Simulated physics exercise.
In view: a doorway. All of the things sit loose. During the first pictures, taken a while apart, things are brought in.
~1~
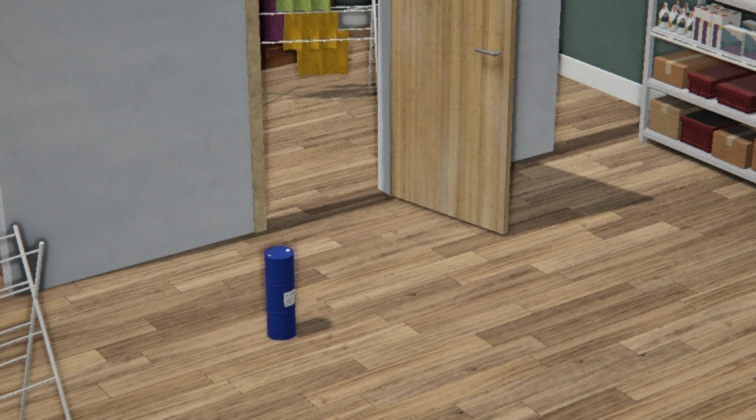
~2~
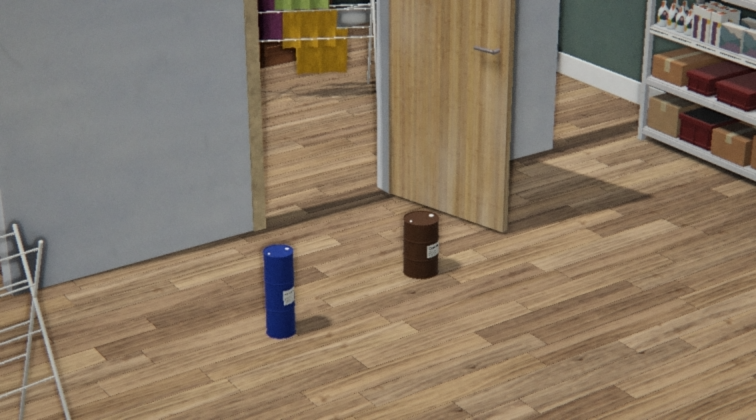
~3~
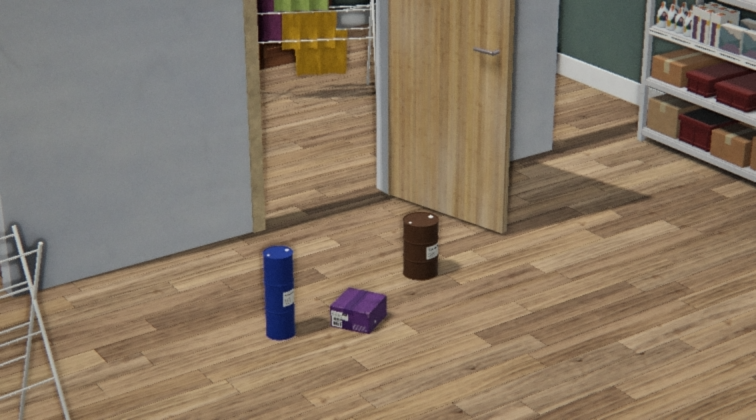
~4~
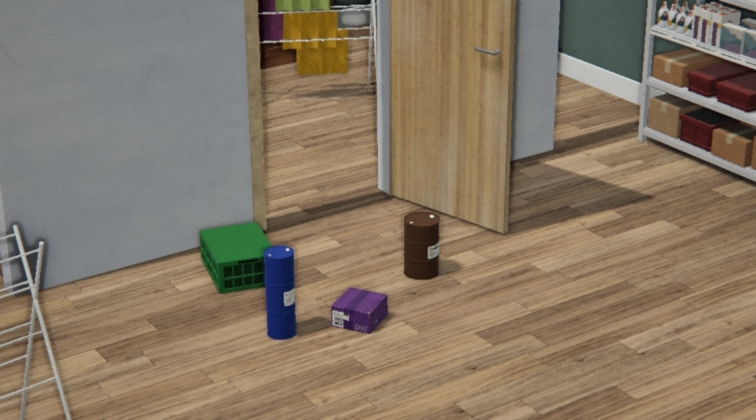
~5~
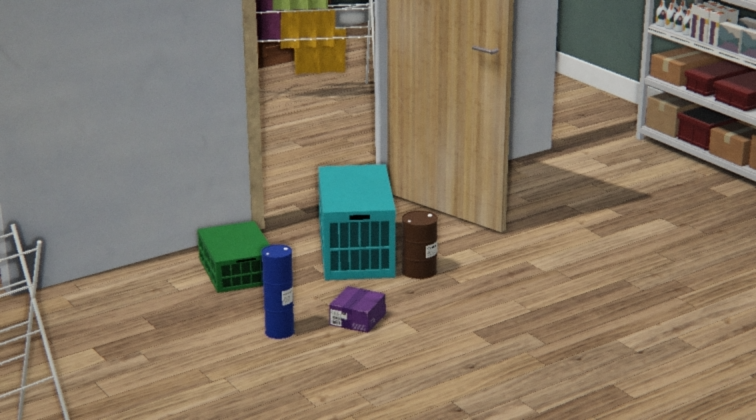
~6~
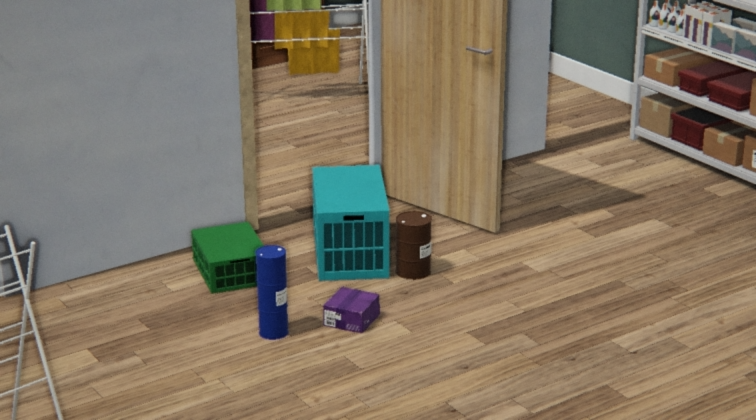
A wood-floored room with grey walls is seen from above at an angle, with a wide-open wooden door, hanging laundry beyond the doorway, and shelves of boxes at right. A blue canister stands near the centre; a brown canister appears to its right, then a purple parcel between them, a green crate behind at left, and a turquoise chest before the doorway. The door stays still, while the view shifts slightly rightward at the end.
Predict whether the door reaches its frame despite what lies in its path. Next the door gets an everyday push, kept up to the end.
Result: Still open.
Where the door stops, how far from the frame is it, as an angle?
Roughly 55 degrees open.
Then, 0.70 s later than the last frame, door at 88°.
Then, 1.20 s later than the last frame, door at 65°.
When it is over, door at 56°; all 5 as before. End places, in pixels of the last picture, turquoise chest near (346, 221).
